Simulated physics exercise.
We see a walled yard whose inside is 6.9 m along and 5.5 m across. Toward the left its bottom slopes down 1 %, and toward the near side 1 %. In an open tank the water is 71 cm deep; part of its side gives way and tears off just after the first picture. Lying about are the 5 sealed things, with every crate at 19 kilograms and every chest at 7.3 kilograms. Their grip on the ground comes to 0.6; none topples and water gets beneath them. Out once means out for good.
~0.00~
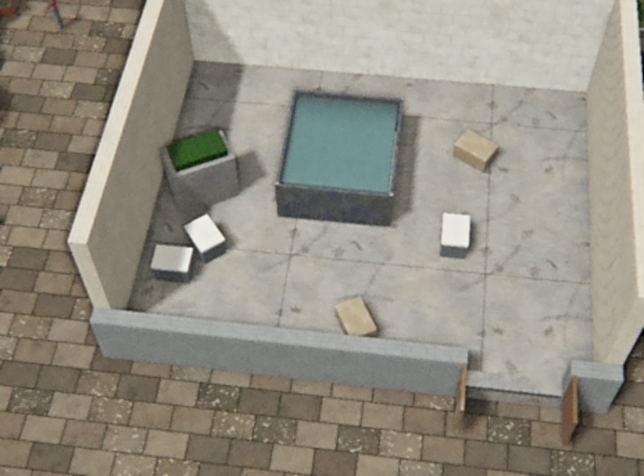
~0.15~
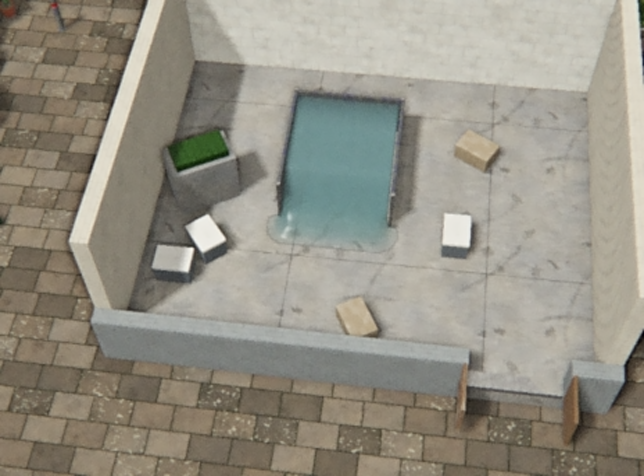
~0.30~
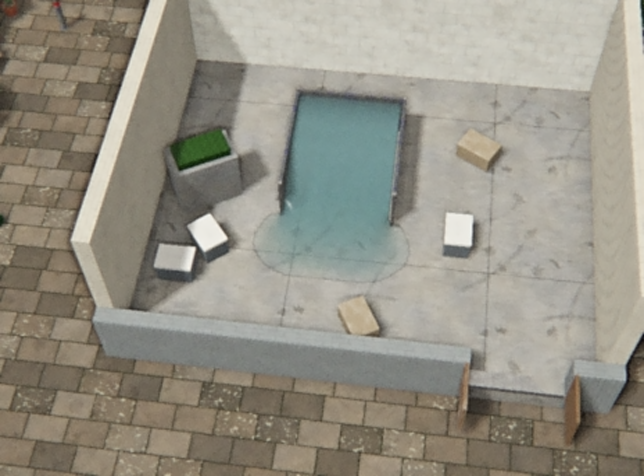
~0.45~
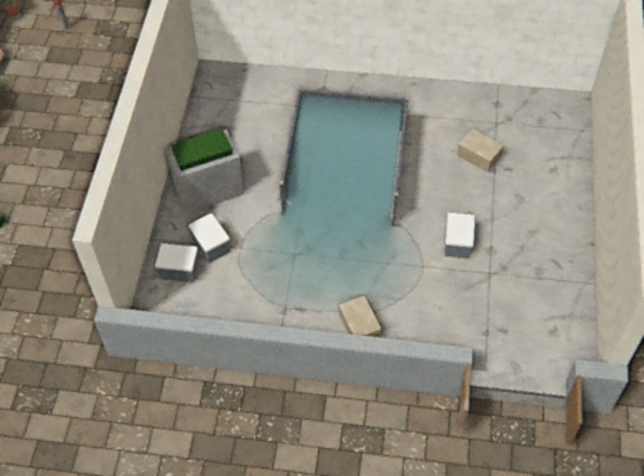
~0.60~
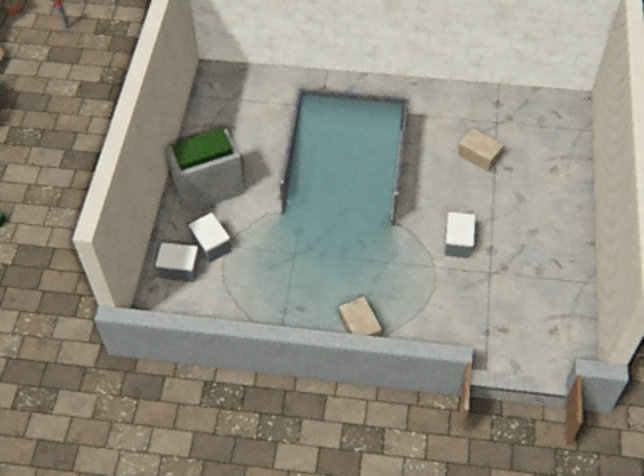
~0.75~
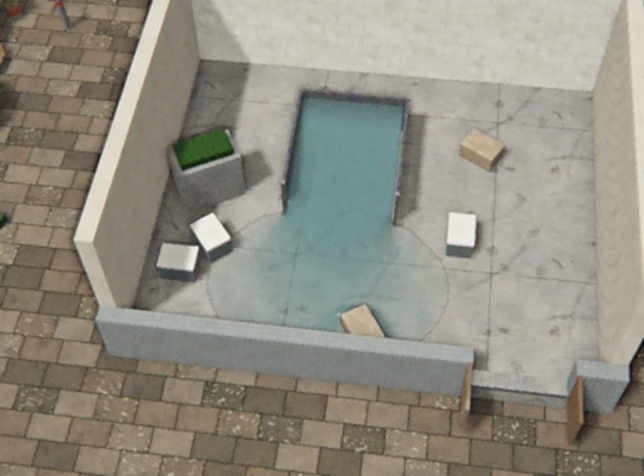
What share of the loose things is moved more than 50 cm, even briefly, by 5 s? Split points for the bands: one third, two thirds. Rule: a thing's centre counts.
I predict the proportion will fall in the middle band.
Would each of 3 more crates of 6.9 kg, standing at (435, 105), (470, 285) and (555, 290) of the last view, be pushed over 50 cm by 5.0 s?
Answers in order are does not cross, crosses the line and crosses the line.
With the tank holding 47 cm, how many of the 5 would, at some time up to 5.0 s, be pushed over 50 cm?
Result: 3.
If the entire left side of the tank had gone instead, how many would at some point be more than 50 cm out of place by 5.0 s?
The count would be 3.
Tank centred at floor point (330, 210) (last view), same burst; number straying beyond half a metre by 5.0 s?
In that case the number is 3.
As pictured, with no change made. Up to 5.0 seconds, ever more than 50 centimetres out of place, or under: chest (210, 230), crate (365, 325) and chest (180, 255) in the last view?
Well, in that order it's topping it, topping it, topping it.
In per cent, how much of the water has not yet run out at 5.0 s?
Close to 94 in a hundred parts remain.
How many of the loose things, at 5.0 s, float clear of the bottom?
I'd say 2 of them.
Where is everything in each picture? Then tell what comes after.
A crate at (356, 317) rests on the ground; a crate at (477, 145) rests on the ground; 3.2 m2 under water; 0 of 5 have shifted, in the first picture.
A crate at (357, 317), on the bottom; a crate at (478, 145), on the bottom; 4.2 m2 under water; 0 of 5 have shifted, in the second picture.
A crate at (359, 316) rests on the ground; a crate at (480, 144), on the bottom; 5.5 m2 under water; 0 of 5 have shifted, in the third picture.
A crate at (360, 316) rests on the ground; a crate at (481, 144), on the bottom; water covers 7.1 m2; 0 of 5 have shifted, in the fourth picture.
A crate at (361, 317), on the bottom; a crate at (482, 144), on the bottom; 8.9 m2 under water; 0 of 5 have shifted, in the fifth picture.
A crate at (363, 325), on the bottom, 15 cm from its start; a crate at (483, 144) rests on the ground; water covers 10.2 m2; 1 of 5 have shifted, in the sixth picture.
After 1.1 s 0 of 5 are over 50 cm from their spots; 1 afloat.
After 2.2 s 1 of 5 are over 50 cm from their spots; 1 afloat.
After 3.5 s 3 of 5 are over 50 cm from their spots; 1 afloat.
After 5.0 s 3 of 5 are over 50 cm from their spots, and 3 have been at some point; 2 afloat.
